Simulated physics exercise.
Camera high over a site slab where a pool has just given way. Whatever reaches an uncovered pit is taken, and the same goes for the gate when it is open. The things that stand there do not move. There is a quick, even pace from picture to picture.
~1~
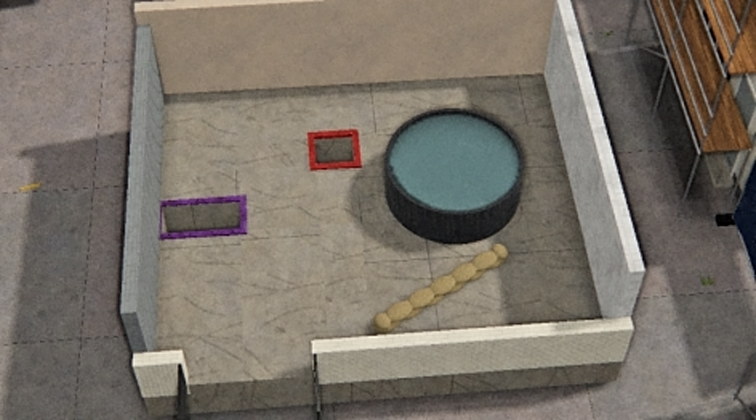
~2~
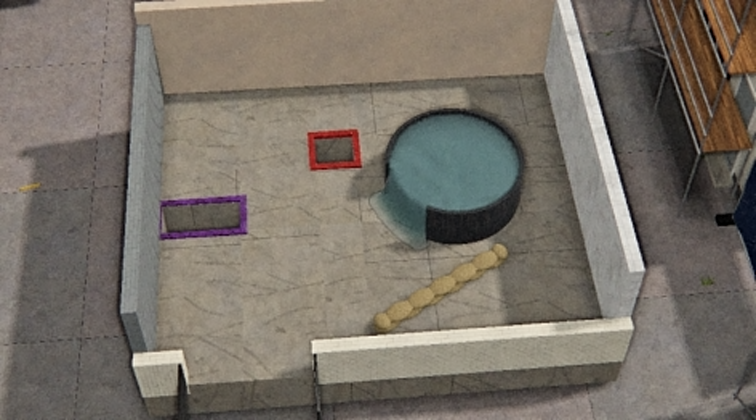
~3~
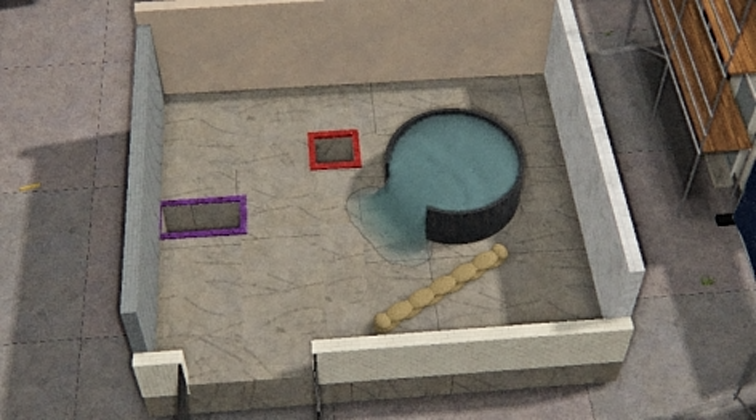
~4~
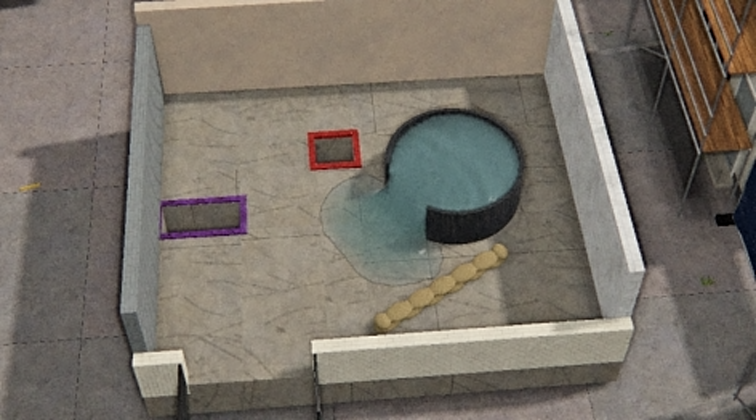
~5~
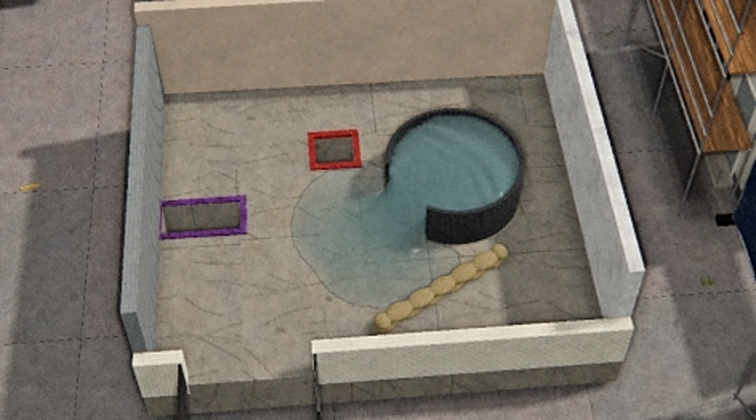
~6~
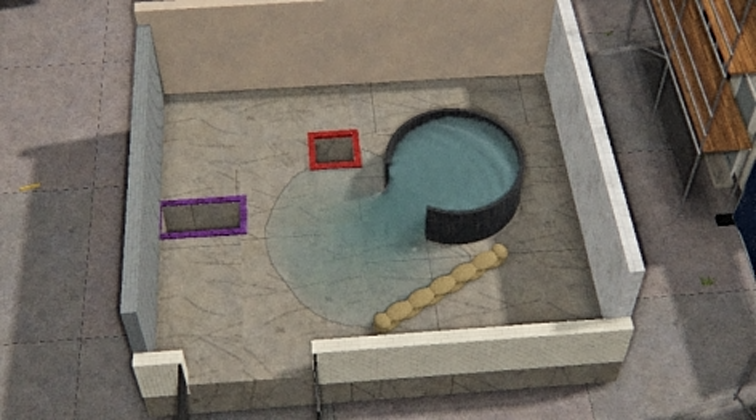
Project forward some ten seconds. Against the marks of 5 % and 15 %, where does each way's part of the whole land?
The gate lands above 15 %; the red pit lands below 5 %; the purple pit lands between 5 and 15 %.
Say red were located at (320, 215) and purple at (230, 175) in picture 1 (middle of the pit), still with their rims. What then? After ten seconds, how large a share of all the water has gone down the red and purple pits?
Split: Red 20 %, purple 0 %.
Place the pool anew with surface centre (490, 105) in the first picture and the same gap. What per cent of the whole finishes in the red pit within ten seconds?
I'd put the red pit near 12 per cent of the whole.
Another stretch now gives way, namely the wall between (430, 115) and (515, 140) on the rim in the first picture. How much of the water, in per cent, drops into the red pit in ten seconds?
About 6 percent ends up in the red pit, by my reckoning.
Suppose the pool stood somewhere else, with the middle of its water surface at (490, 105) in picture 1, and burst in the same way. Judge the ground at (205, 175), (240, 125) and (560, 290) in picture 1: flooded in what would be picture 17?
Well, first one got wet, second one stays dry, third one stays dry.
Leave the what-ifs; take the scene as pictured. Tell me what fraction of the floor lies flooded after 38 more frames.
I'd put it at roughly 60 per cent.
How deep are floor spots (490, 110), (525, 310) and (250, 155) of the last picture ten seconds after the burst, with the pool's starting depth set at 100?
Approx. values, in order: 0 %, 2 %, 2 %.
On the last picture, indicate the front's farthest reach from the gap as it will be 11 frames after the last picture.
Somewhere near (156, 374).
A moment on, water covers 40 % of the floor; the gate 0 %, the red pit 0 %, the purple pit 1 %.
Next, water covers 45 % of the floor; the gate 5 %, the red pit 0 %, the purple pit 2 %.
Then, water covers 50 % of the floor; the gate 15 %, the red pit 0 %, the purple pit 5 %.
Later, water covers 60 % of the floor; the gate 28 %, the red pit 0 %, the purple pit 10 %.
In the end, water covers 80 % of the floor; the gate 39 %, the red pit 0 %, the purple pit 11 %.
